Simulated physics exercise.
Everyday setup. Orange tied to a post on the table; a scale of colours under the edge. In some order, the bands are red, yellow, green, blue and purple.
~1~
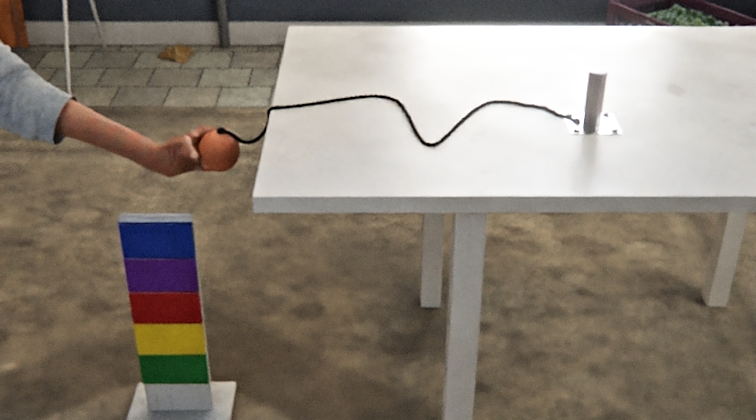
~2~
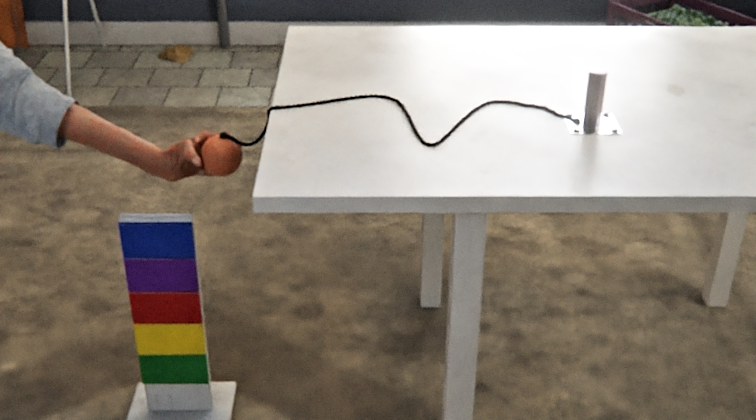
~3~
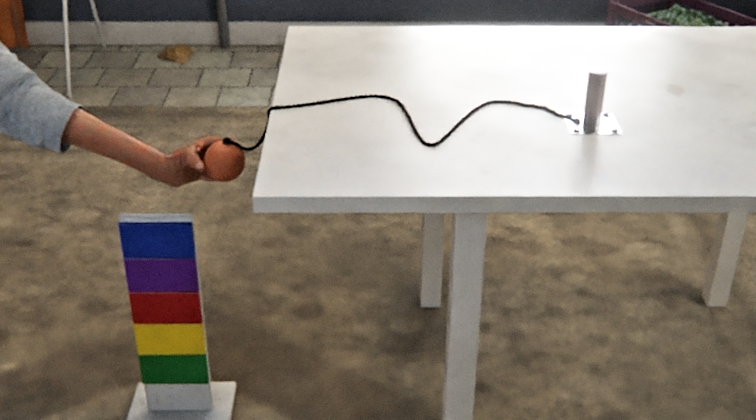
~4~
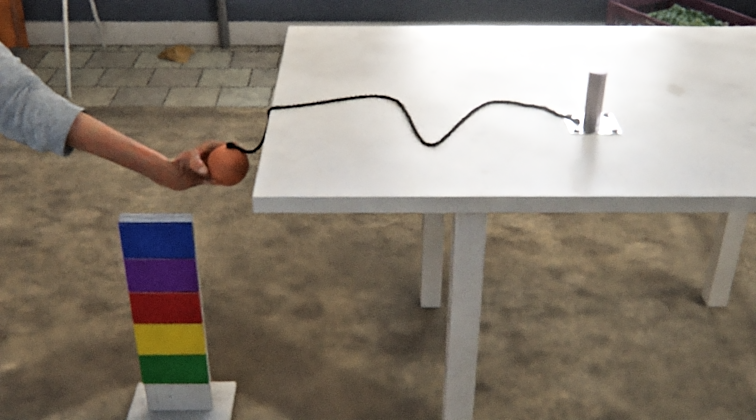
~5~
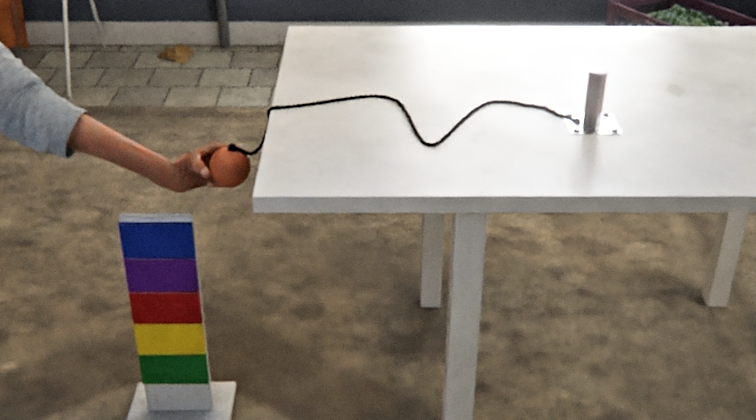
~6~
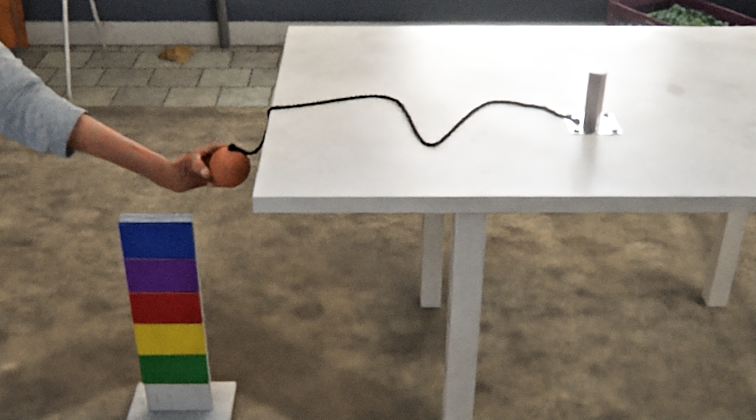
On a patio with a bare ground, a hand at the left holds an orange ball-like object on a dark cord that winds across a white table to a small post, above a striped colour scale. The hand shifts slightly right and down, then stays nearly still, while the cord barely changes.
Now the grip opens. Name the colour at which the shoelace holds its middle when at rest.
Yellow.
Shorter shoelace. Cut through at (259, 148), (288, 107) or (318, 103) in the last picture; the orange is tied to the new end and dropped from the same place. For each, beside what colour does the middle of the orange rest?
For the first: Red; for the second: Purple; for the third: Blue.
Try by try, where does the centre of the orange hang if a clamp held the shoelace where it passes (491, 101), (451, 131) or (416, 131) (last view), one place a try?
Near (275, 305), then (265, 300), then (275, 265).
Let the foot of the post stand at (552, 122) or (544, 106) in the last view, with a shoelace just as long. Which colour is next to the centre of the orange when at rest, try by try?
For the first spot, green; for the second, green.
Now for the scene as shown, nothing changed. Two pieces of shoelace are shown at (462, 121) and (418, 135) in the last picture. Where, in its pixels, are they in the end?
End: (411, 133) and then (317, 139).
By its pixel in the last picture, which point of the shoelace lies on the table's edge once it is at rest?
Pixel (407, 115) or thereabouts.
Soon after, orange near (281, 301); level with red.
After that, orange near (286, 394); level with yellow.
In the end, orange near (281, 379); level with yellow. Its middle rests at the yellow band.
